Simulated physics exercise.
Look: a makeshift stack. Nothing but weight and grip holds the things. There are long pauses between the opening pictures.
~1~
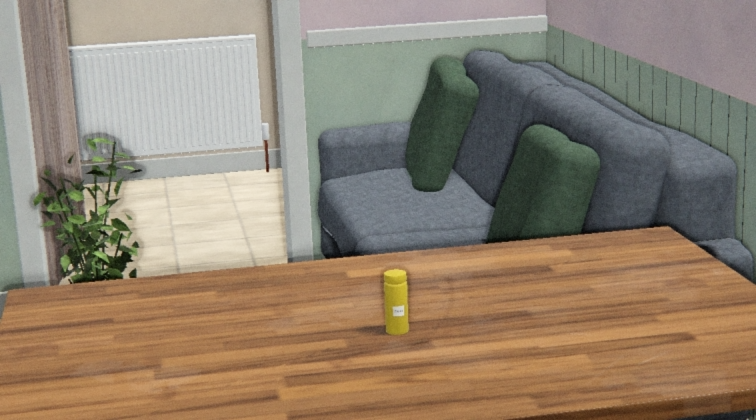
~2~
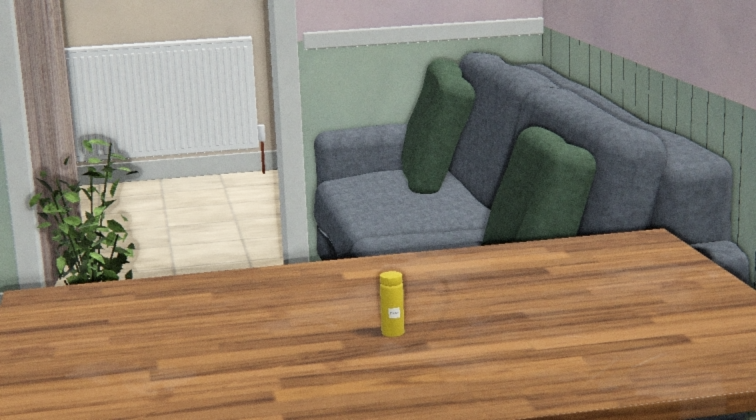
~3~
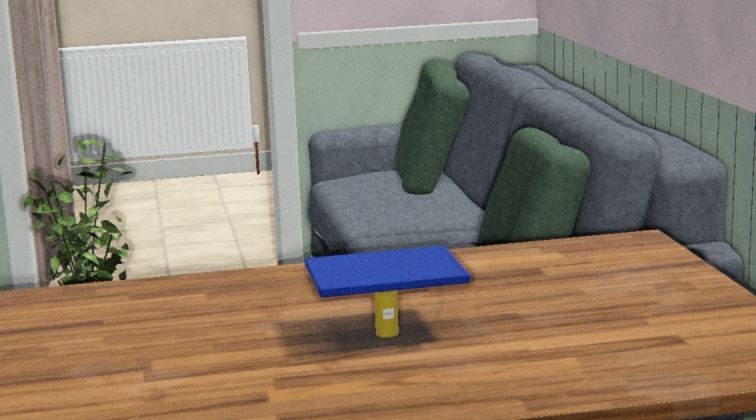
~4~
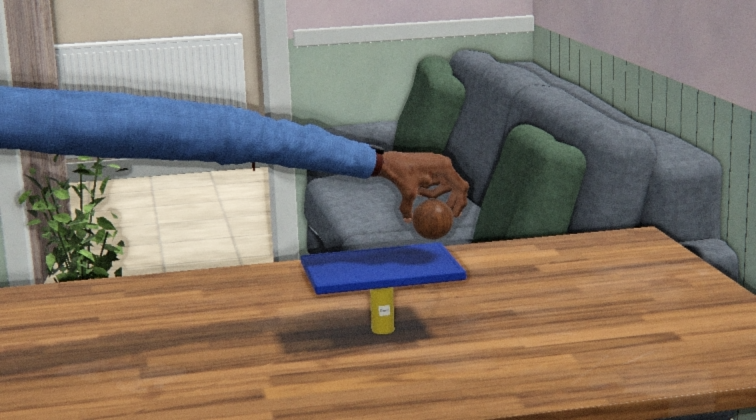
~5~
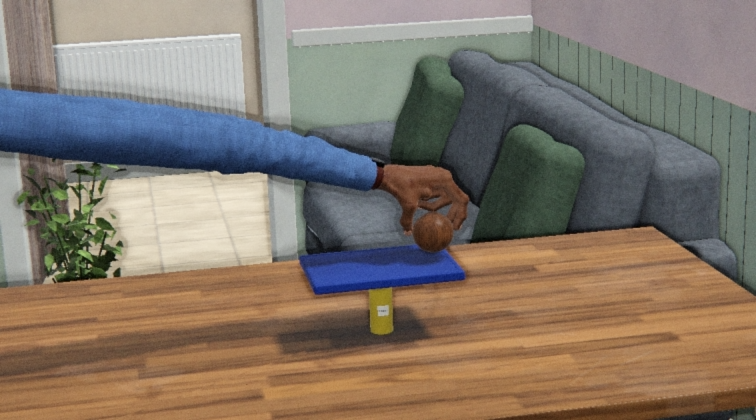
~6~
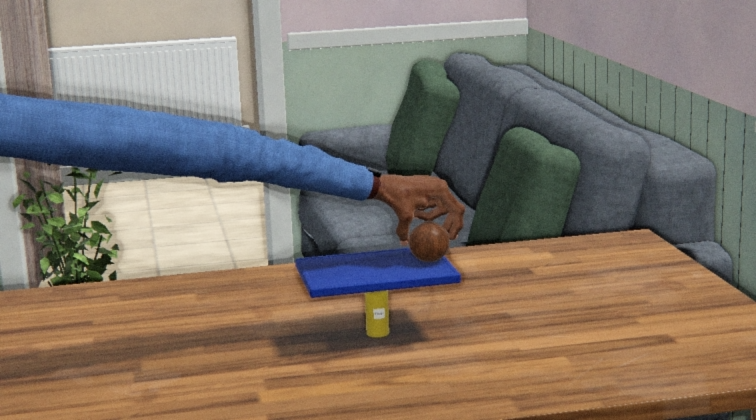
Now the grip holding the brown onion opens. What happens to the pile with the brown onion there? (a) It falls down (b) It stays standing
a.
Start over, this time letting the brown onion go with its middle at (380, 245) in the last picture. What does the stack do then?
Stands.
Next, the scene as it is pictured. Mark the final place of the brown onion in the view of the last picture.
At about (484, 305).
Then, 0.40 s later than the last frame, brown onion now fallen; blue lid tilted by 54°.
Then, 0.50 s later than the last frame, blue lid tilted by 51°; yellow shaker tilted by 8°.
Then, 0.60 s later than the last frame, blue lid now fallen; yellow shaker tilted by 50°.
Then, 0.80 s later than the last frame, yellow shaker now fallen.
When it is over, fallen, blue lid, brown onion and yellow shaker. End places, in pixels of the last picture, brown onion near (484, 305). The stack loses its balance.
